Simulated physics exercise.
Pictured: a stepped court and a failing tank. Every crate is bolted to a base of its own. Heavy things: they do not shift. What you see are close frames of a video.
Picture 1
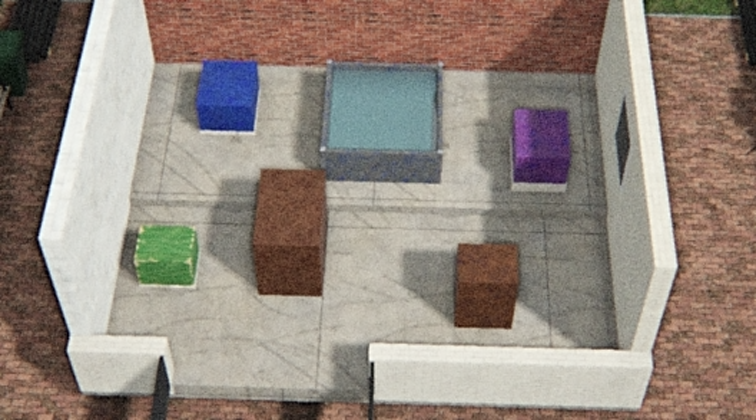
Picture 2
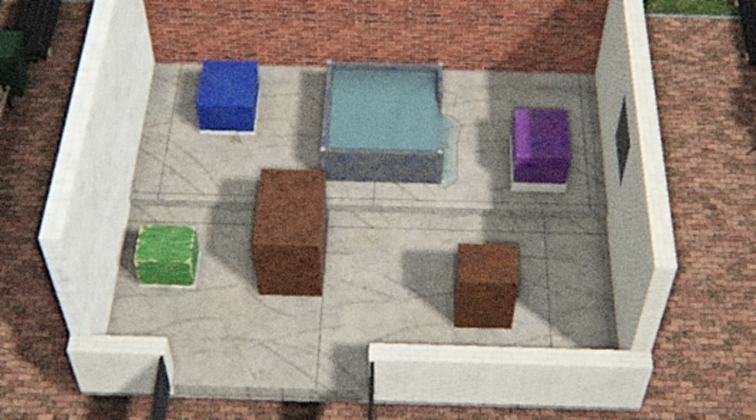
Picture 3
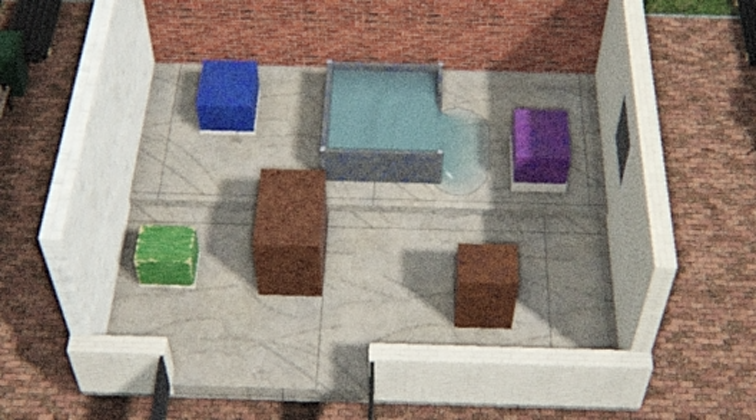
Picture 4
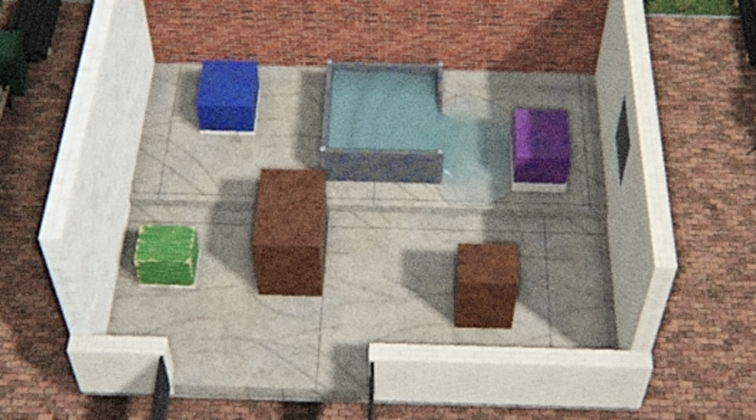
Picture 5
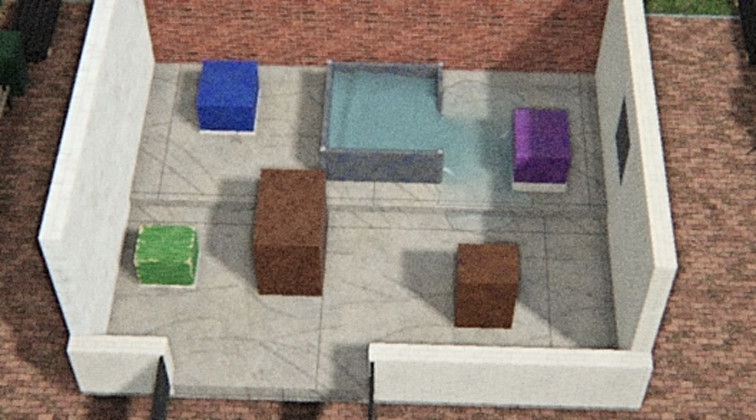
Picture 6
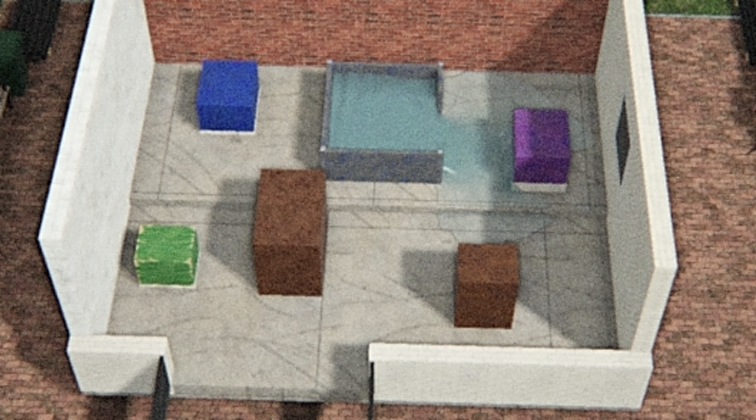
A glass-sided tank of blue-green water stands against the brick back wall of a pale, walled concrete court, seen from high in front by a still camera. A blue block sits to its left, a purple one to its right, with a green block and two brown ones nearer. The tank's right side opens and water pours out, spreading thinly across the floor toward the purple block.
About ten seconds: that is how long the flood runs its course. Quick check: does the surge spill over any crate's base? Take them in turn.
In the end the blue crate will come out dry, the purple crate will come out wet, the green crate will come out wet.
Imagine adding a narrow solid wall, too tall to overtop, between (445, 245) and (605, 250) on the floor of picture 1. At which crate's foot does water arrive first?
Answer: The purple crate.
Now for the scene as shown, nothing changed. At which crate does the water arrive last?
Last is the green one.
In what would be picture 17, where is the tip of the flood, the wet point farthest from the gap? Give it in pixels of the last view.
My estimate: Roughly (610, 381).
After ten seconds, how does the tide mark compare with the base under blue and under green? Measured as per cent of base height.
Roughly 60 percent, then 170 percent.
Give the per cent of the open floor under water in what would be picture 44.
I'd say 65 per cent.
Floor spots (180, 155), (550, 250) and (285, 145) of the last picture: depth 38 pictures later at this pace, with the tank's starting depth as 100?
Some 0, 12 and 0 in a hundred.
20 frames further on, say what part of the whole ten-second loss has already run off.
Around 0 %.
A moment on, water covers 20 % of the floor; the blue crate not reached, the purple crate water round its plinth, the green crate not reached.
Next, water covers 30 % of the floor; the blue crate not reached, the purple crate water round its plinth, the green crate not reached.
Then, water covers 45 % of the floor; the blue crate not reached, the purple crate water round its plinth, the green crate not reached.
Later, water covers 65 % of the floor; the blue crate water round its plinth, the purple crate water round its plinth, the green crate not reached.
In the end, water covers 85 % of the floor; the blue crate stayed above the water, the purple crate was topped, the green crate was topped.
